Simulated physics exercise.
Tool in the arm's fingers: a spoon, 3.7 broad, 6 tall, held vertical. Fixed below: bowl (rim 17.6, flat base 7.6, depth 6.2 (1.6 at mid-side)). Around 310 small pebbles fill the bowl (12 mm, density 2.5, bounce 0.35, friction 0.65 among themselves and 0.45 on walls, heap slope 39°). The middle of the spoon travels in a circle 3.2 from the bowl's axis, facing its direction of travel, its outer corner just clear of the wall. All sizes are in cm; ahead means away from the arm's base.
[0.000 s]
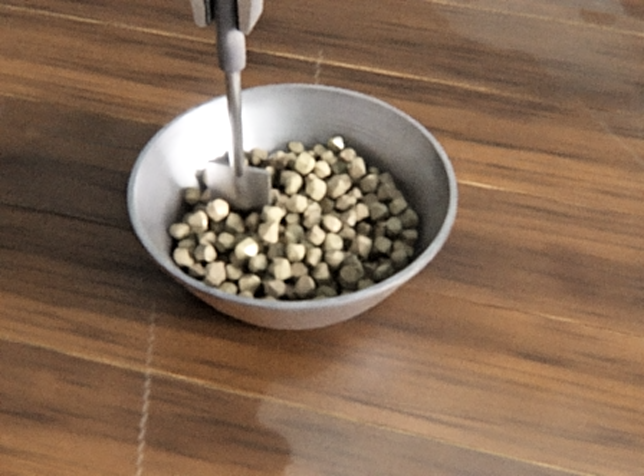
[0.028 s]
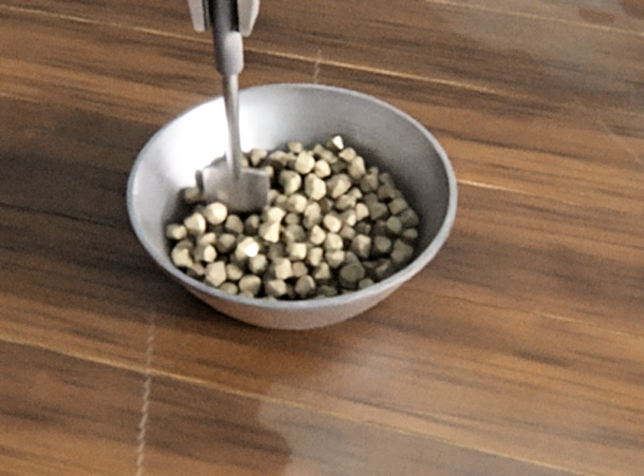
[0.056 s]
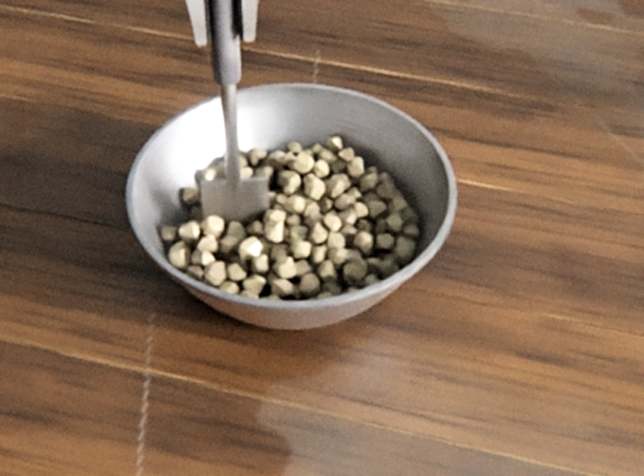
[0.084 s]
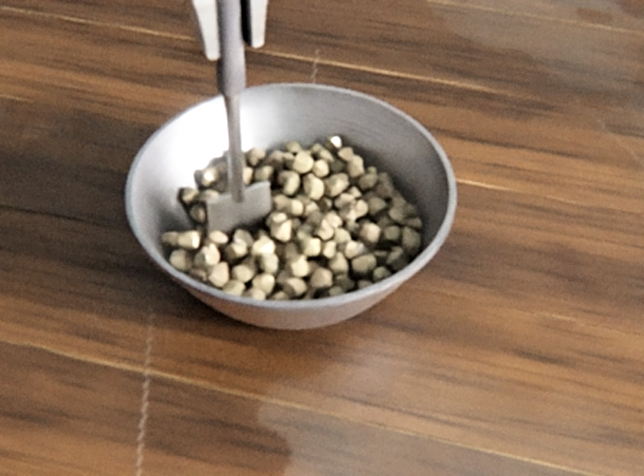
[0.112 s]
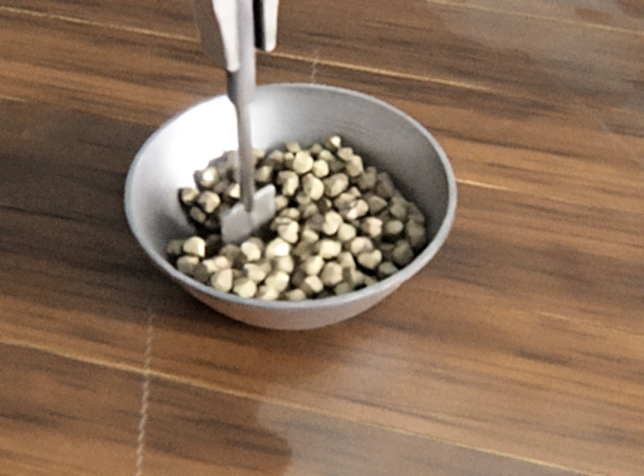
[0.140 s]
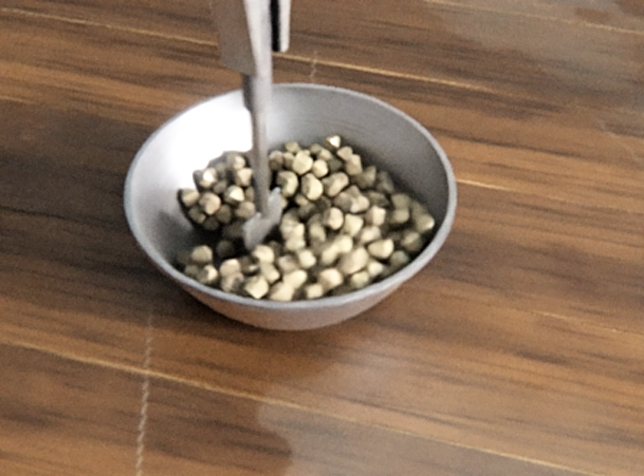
The footage shows a robotic arm holding an upright flat-bladed tool in a grey bowl of small pale pebbles on a wooden surface, moving it toward the viewer, then curving right while turning the blade and pushing pebbles aside.
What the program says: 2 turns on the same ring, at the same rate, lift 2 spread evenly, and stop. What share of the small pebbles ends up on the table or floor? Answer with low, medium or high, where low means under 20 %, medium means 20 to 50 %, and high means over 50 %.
Low.
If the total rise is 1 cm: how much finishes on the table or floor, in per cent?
It comes to some 20 per cent.
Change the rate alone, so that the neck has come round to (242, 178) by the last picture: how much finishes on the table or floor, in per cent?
It comes to around 5 percent.
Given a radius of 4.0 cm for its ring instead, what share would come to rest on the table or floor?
That would make it around 25 percent.
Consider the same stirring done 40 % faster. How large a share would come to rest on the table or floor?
Roughly 20 per cent.
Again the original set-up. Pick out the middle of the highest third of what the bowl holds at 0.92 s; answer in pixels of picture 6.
(348, 172).
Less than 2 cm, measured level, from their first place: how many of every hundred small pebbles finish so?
5 %.
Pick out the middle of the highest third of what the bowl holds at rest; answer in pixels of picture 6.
Looks like roughly (267, 197) to me.
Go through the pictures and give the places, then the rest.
Spoon neck at (237, 146), 0° round; upper third of the load around (309, 223), from x 180 to 410, top at y 145; 313 in the bowl, in the first picture.
Spoon neck at (234, 149), 6° round; upper third of the load around (308, 226), from x 175 to 410, top at y 145, in the second picture.
Spoon neck at (233, 160), 23° round; upper third of the load around (301, 233), from x 170 to 410, top at y 145, in the third picture.
Spoon neck at (236, 171), 41° round; upper third of the load around (307, 243), from x 170 to 415, top at y 145, in the fourth picture.
Spoon neck at (246, 180), 60° round; upper third of the load around (312, 250), from x 180 to 420, top at y 145, in the fifth picture.
Spoon neck at (261, 188), 78° round; upper third of the load around (331, 249), from x 185 to 425, top at y 145; 313 in the bowl, in the sixth picture.
After 0.53 s, 329° round, highest piece 9 above the table; 285 in the bowl, 21 on the table or floor, 7 in flight or on the tool.
After 0.92 s, 221° round, highest piece 8 above the table; 281 in the bowl, 32 on the table or floor.
After 1.31 s, 0° round, highest piece 7 above the table; 280 in the bowl, 33 on the table or floor.
After 2.01 s, 0° round, highest piece 7 above the table; 280 in the bowl, 33 on the table or floor.
At rest, 280 in the bowl, 33 on the table or floor. That is 11 % on the table or floor.
